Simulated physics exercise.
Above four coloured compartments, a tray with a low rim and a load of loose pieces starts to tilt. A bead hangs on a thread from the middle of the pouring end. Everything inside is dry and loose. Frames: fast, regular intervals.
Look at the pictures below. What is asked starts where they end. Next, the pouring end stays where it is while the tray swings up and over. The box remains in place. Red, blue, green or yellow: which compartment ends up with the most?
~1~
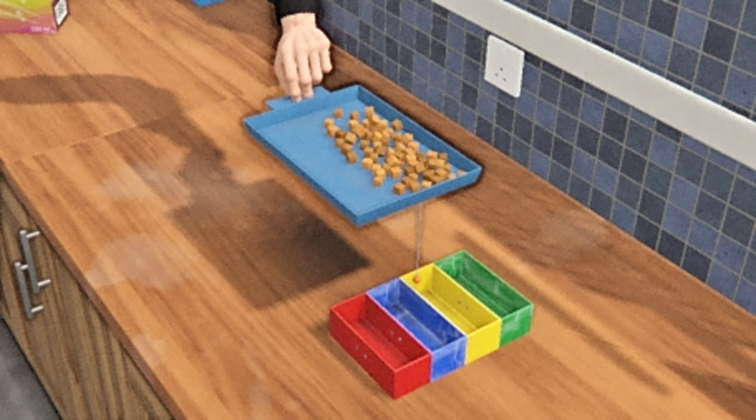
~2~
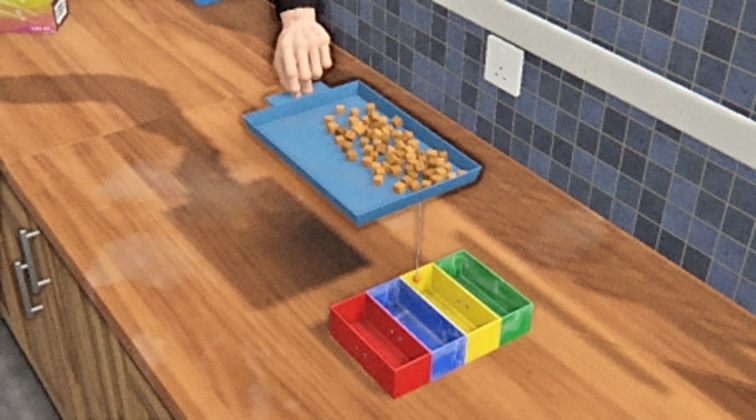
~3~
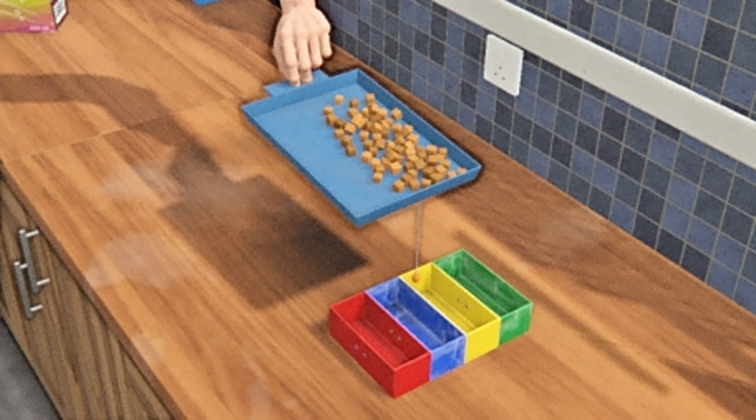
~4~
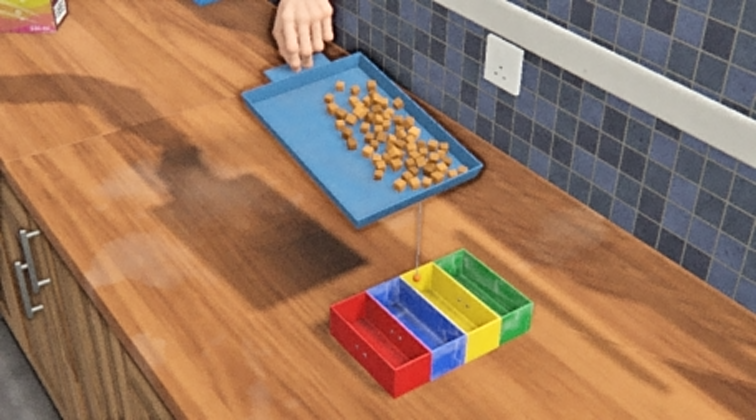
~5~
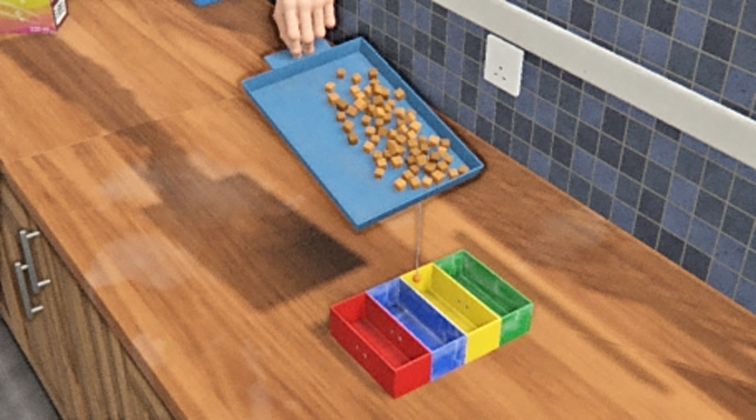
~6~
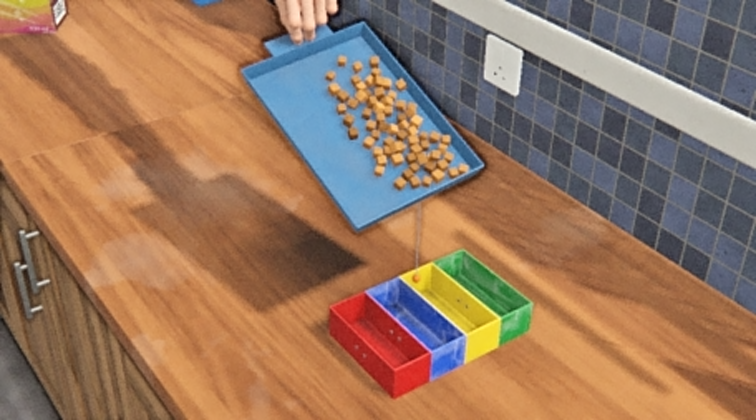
The red one.
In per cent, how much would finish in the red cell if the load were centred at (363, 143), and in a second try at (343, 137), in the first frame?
It would be roughly 40 per cent for the first and roughly 40 per cent for the second.
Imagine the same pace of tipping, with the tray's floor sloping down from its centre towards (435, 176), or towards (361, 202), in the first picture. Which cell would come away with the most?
Green, then the cell in red.
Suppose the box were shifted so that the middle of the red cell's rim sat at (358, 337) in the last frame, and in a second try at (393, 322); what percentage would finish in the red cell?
20% for the first placement, 50% for the second.
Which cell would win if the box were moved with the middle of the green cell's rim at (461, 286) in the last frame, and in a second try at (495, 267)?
The first try: Blue. The second: The red one.
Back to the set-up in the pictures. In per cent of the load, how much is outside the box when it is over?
It works out to close to 10 per cent.
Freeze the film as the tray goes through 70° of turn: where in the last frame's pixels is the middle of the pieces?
Check around (397, 183) in the last picture.
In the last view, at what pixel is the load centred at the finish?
Around (400, 354).
Just after the last frame, tray tipped steeply; almost all on the tray; just a few in the blue cell.
A moment on, tray tipped past a quarter turn; roughly half on the tray; about a tenth in the red cell; about a tenth in the blue cell; roughly a third falling or outside the box.
Further on, tray tipped past a quarter turn; roughly half in the red cell; roughly a quarter in the blue cell; about a tenth in the yellow cell; about a tenth falling or outside the box.
When it is over, tray tipped past a quarter turn; roughly half in the red cell; roughly a quarter in the blue cell; about a tenth in the yellow cell; not one in the green cell; about a tenth outside the box.
